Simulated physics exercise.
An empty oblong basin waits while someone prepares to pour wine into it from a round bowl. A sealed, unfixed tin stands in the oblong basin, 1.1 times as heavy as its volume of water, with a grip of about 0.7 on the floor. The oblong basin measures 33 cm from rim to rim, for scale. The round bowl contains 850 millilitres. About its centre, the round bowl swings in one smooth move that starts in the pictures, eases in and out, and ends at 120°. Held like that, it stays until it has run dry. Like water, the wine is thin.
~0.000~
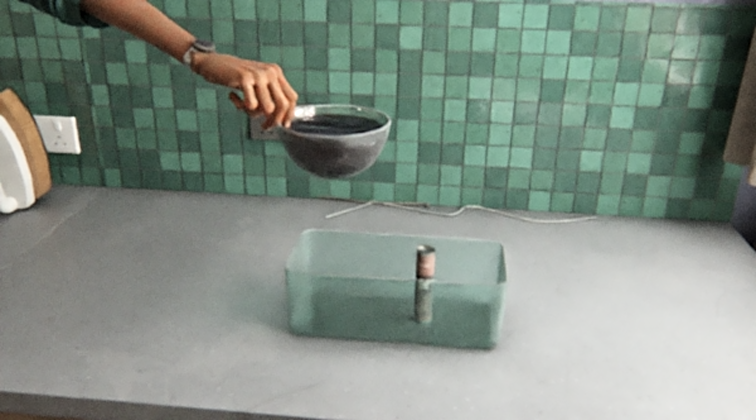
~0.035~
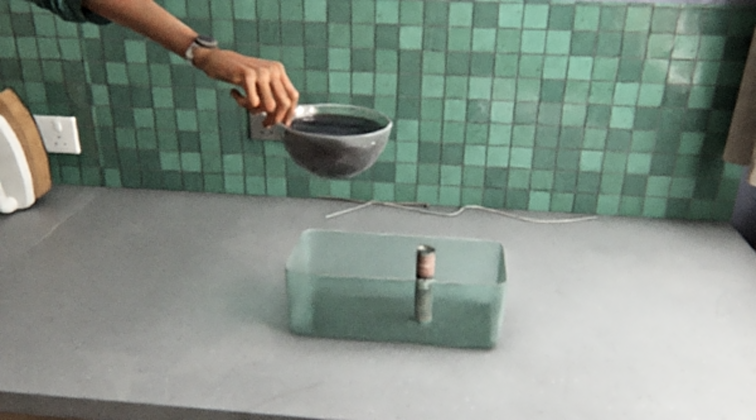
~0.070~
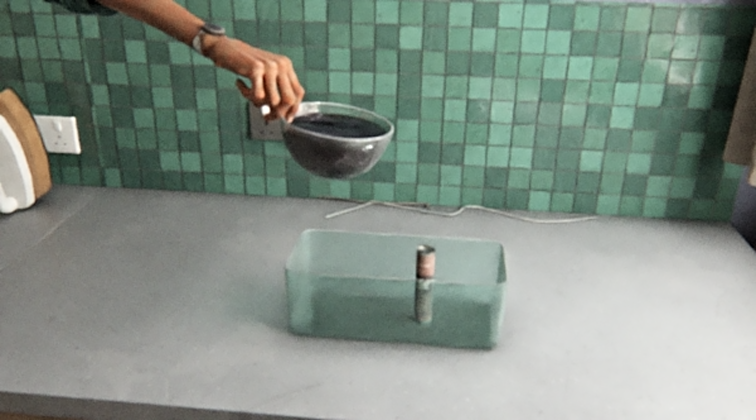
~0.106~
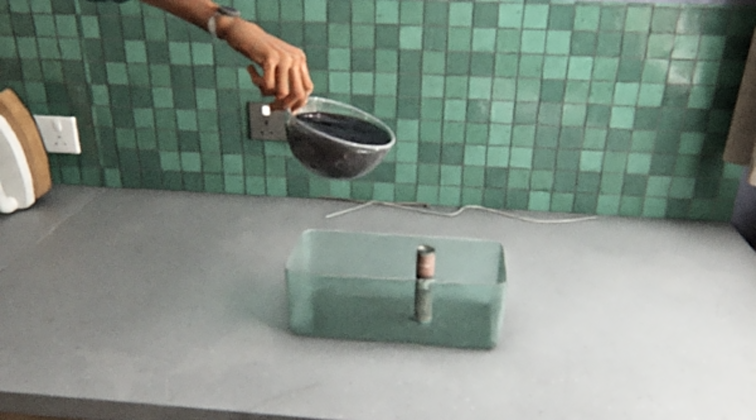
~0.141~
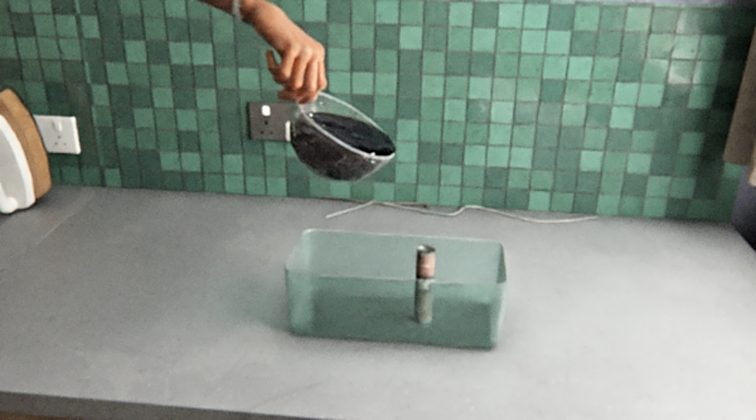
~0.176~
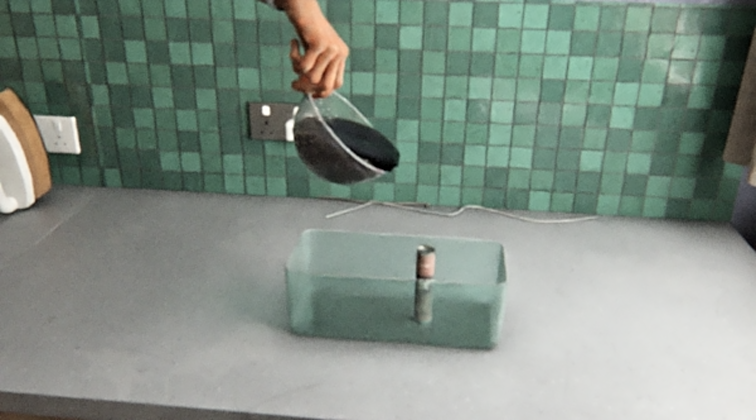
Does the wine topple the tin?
It keels over.
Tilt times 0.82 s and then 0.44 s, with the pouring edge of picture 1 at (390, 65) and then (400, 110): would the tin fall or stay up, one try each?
Try 1: Still standing; try 2: Still standing.
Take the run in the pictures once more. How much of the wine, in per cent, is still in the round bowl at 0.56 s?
Share remaining: Approx. 0 %.
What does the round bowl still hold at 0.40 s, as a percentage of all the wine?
Still held: Roughly 2 % of the total.
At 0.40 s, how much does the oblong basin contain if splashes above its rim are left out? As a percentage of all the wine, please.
Roughly 58 per cent.
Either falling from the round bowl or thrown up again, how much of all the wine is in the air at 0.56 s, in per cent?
Near 8 percent.
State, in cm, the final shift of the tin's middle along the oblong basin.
Net tin displacement: Roughly 3.5 cm.
By 0.40 s the tilt is 119° and 2 per cent is still to pour; the tin stands where it began.
By 0.56 s the tilt is 120° and 0 per cent is still to pour; the tin leans 20°.
By 0.73 s the tilt is 120° and 0 per cent is still to pour; the tin leans 53°.
By 0.92 s the tilt is 120° and 0 per cent is still to pour; the tin lies on its side.
At rest the tin lies on its side.
